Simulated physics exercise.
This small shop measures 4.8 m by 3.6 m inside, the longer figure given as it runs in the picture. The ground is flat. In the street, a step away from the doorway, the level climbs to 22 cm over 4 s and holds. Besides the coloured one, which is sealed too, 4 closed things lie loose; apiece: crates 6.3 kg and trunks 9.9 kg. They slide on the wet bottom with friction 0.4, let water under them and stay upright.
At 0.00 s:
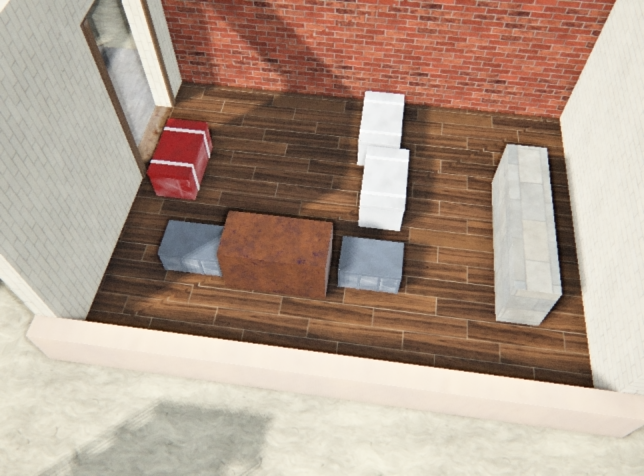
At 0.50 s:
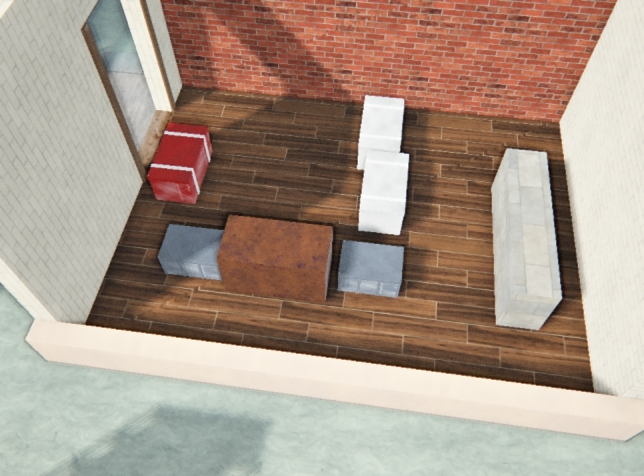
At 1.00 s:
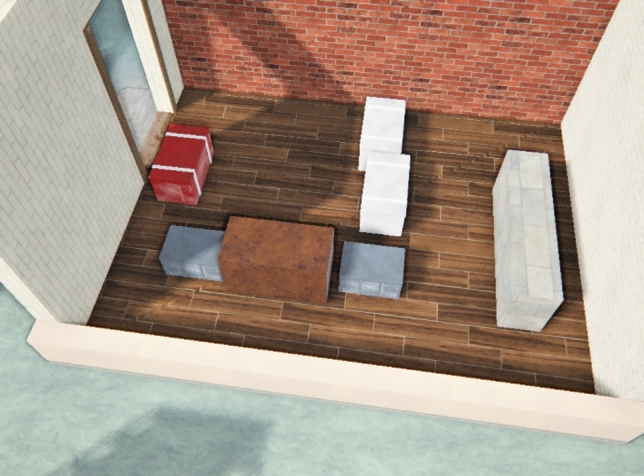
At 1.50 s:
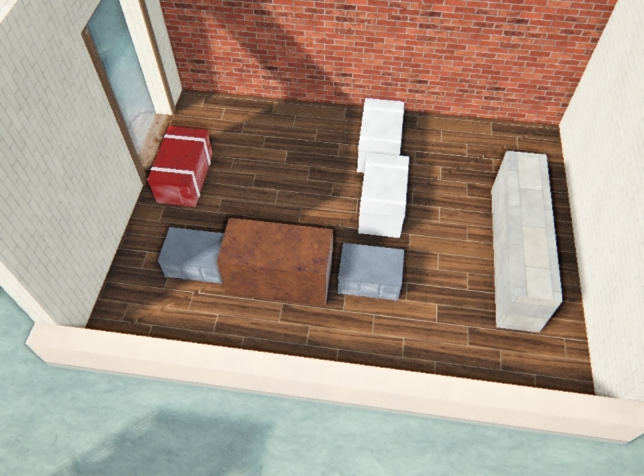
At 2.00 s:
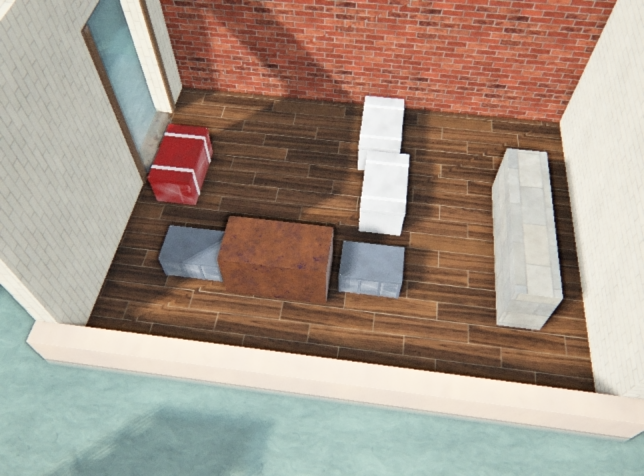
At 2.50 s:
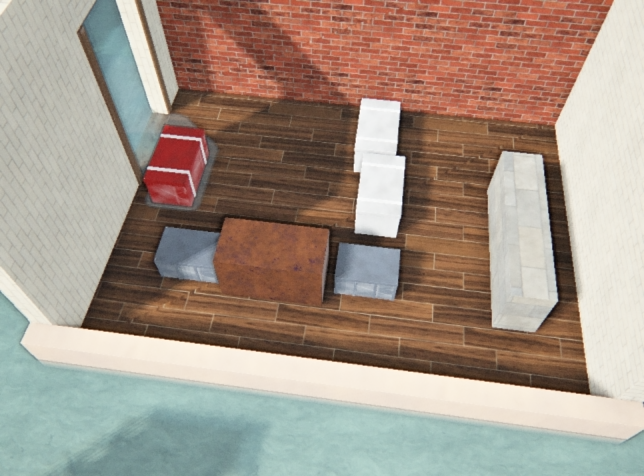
In a small brick-walled shop, water covers the street outside and then wets the floor around the red trunk.
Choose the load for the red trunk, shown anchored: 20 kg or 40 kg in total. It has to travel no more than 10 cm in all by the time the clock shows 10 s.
Verdict: Neither weight holds it.
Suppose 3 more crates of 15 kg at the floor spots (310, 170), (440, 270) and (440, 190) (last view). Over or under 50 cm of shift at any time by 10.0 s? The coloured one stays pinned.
In that order: Less, short of it, short of it.
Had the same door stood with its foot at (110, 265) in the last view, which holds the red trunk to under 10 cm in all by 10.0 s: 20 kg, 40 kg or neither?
In that case the lower weight is enough.
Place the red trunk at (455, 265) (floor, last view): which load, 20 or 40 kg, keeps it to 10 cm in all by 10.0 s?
It takes the larger.
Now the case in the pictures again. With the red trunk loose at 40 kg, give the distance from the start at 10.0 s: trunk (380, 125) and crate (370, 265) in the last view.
In that order: 150 cm, 10 cm.
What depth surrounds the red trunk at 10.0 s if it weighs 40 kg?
About 6 cm.
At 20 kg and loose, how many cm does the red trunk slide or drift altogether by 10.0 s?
About 200 cm.
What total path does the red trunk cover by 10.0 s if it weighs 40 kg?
About 100 cm.
After 3.5 s the red trunk would be 24 cm from its start with 20 kg and 1 cm from its start with 40 kg; 5 cm of water round it then.
After 4.5 s the red trunk would be 89 cm from its start with 20 kg and 27 cm from its start with 40 kg; 5 cm of water round it then.
After 7.0 s the red trunk would be 135 cm from its start with 20 kg and 81 cm from its start with 40 kg; 5 cm of water round it then.
After 10.0 s the red trunk would be 187 cm from its start with 20 kg and 90 cm from its start with 40 kg; 6 cm of water round it then.
